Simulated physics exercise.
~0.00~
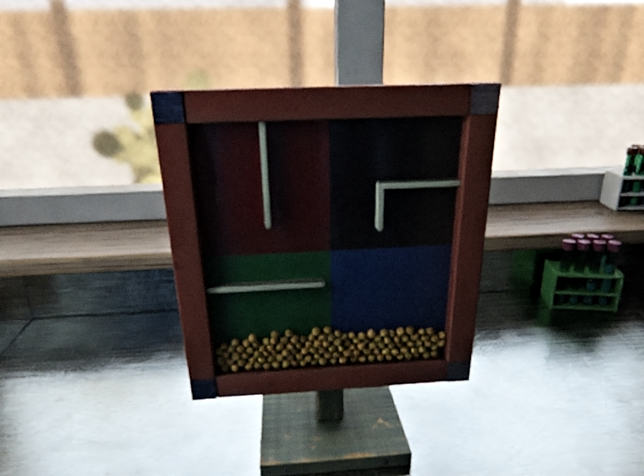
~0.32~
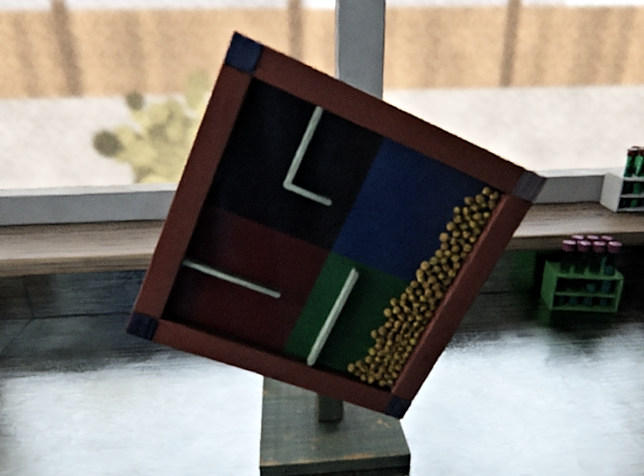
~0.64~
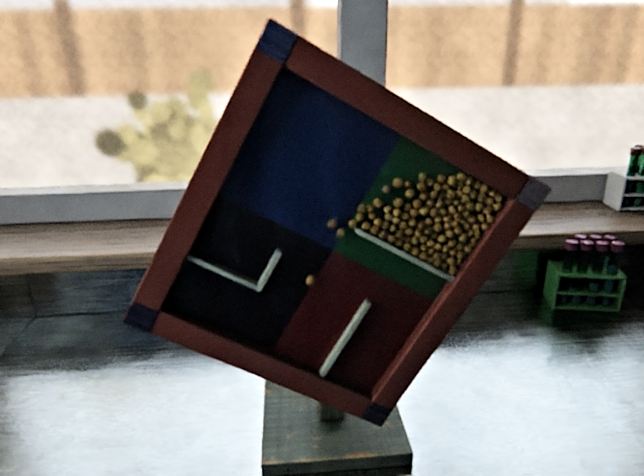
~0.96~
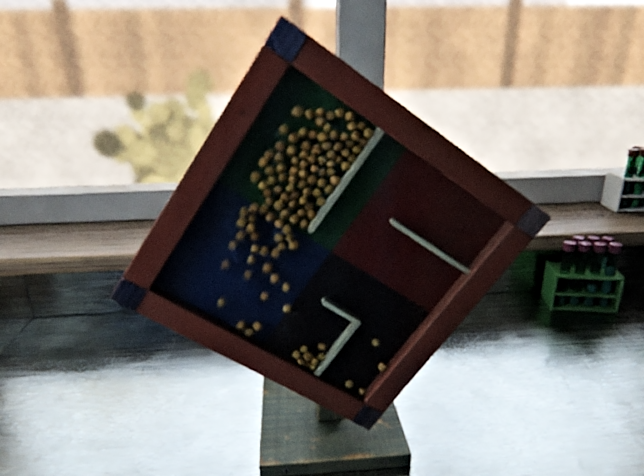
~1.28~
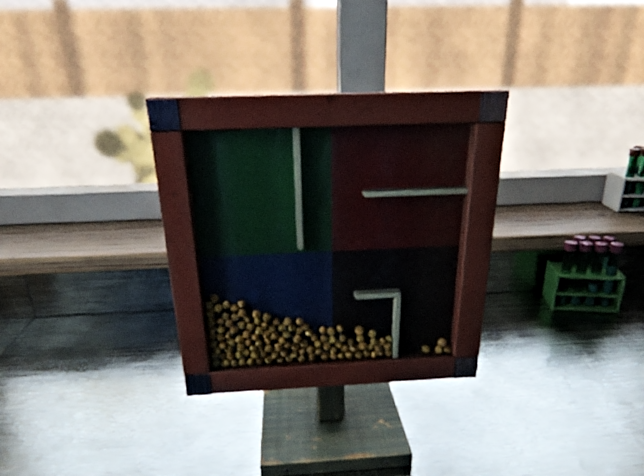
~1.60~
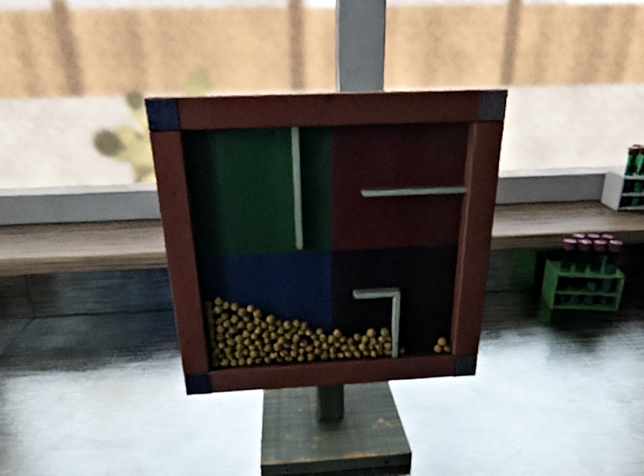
A square maze box with four coloured quarters turned on its stand, tipping its dried chickpeas through the green section, then rotated partway back and stopped, leaving most piled against the left side of blue and the rest in black.
